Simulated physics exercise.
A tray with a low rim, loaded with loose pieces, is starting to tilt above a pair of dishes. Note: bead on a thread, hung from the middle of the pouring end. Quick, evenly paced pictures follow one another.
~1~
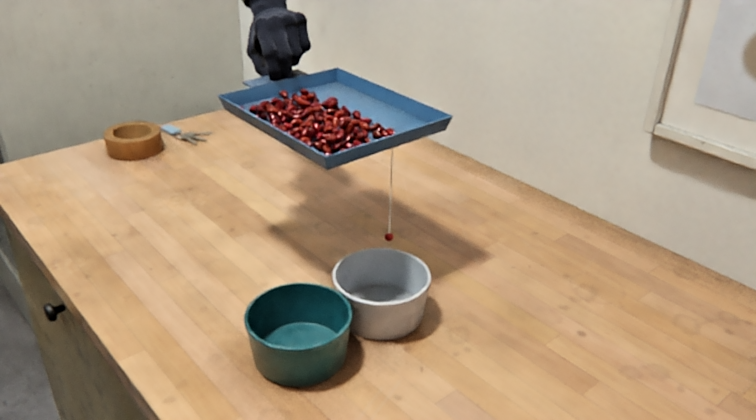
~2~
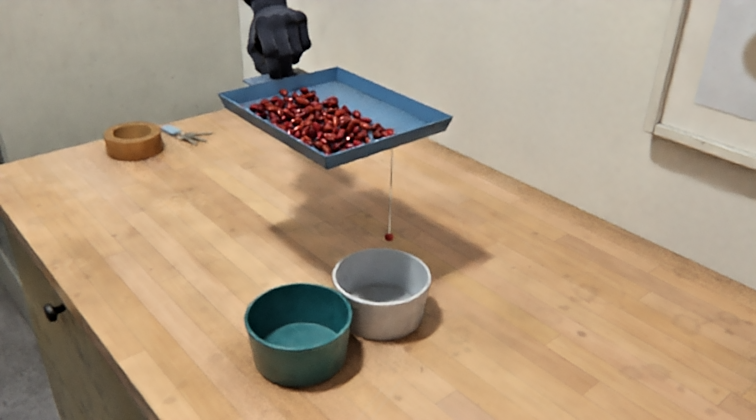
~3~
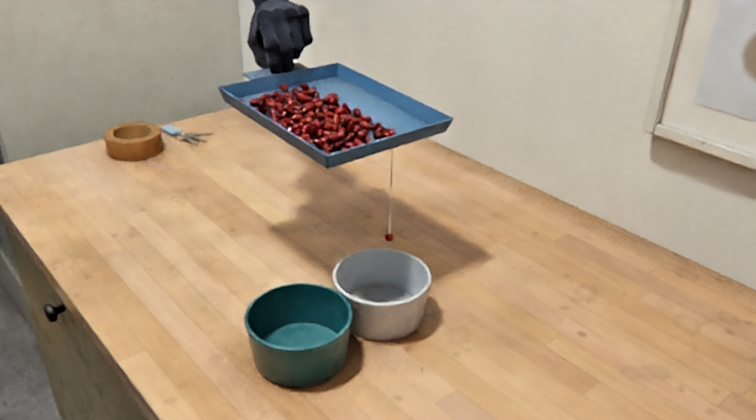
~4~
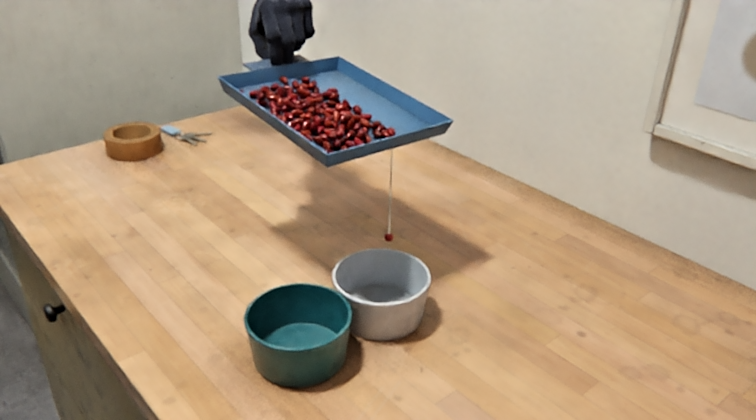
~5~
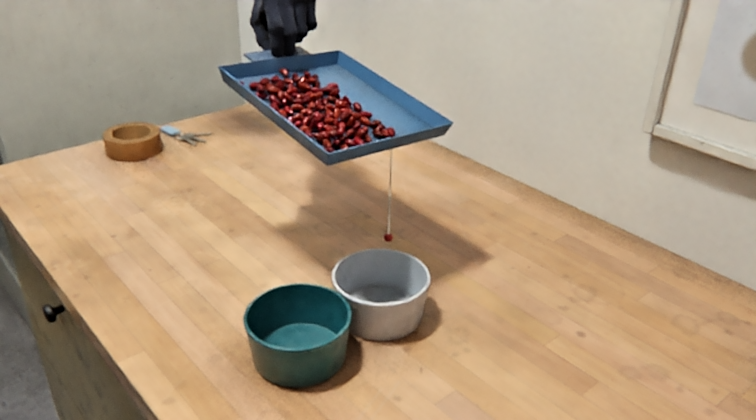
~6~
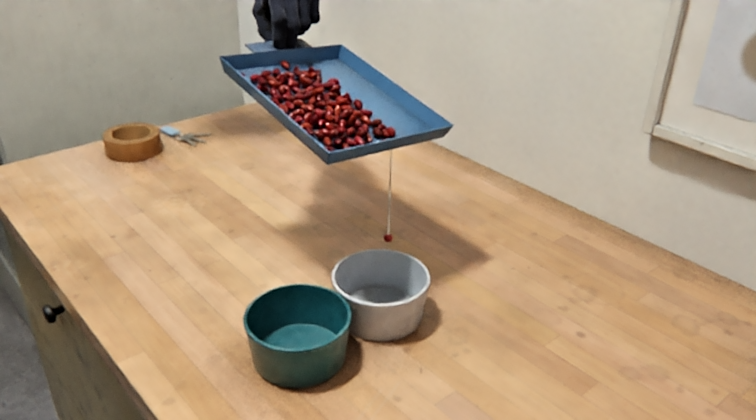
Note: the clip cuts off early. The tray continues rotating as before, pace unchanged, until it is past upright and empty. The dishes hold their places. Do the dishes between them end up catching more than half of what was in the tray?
No.
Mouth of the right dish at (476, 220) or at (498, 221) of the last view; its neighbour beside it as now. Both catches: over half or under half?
At place one the bulk; at place two the bulk.
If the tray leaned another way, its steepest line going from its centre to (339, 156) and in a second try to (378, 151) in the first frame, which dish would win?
In the first case it's the one on the right, in the second the one on the right.
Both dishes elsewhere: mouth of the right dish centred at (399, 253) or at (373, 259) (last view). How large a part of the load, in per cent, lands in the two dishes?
The first position comes out at 30 per cent, the other at 0 per cent.
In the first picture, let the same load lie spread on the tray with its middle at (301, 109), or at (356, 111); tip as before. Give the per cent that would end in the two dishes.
About 10 and 0 per cent.
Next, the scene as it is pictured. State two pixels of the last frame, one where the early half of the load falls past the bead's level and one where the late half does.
Around (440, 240), followed by around (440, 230).
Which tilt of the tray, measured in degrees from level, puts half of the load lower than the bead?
Somewhere near 110 degrees, I'd say.
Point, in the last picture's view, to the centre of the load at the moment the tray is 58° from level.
Roughly at (391, 110).
Shortly afterwards, tray tipped steeply; all but a few on the tray; only a few outside both; only a few in the air.
Next, tray tipped right over; the bulk on the tray; only a few in the right dish; a little outside both; near a quarter in the air.
Some moments later, tray tipped past a quarter turn; a little in the right dish; the bulk outside both.
In the end, tray tipped past a quarter turn; none at all in the left dish; a little in the right dish; the bulk outside both.
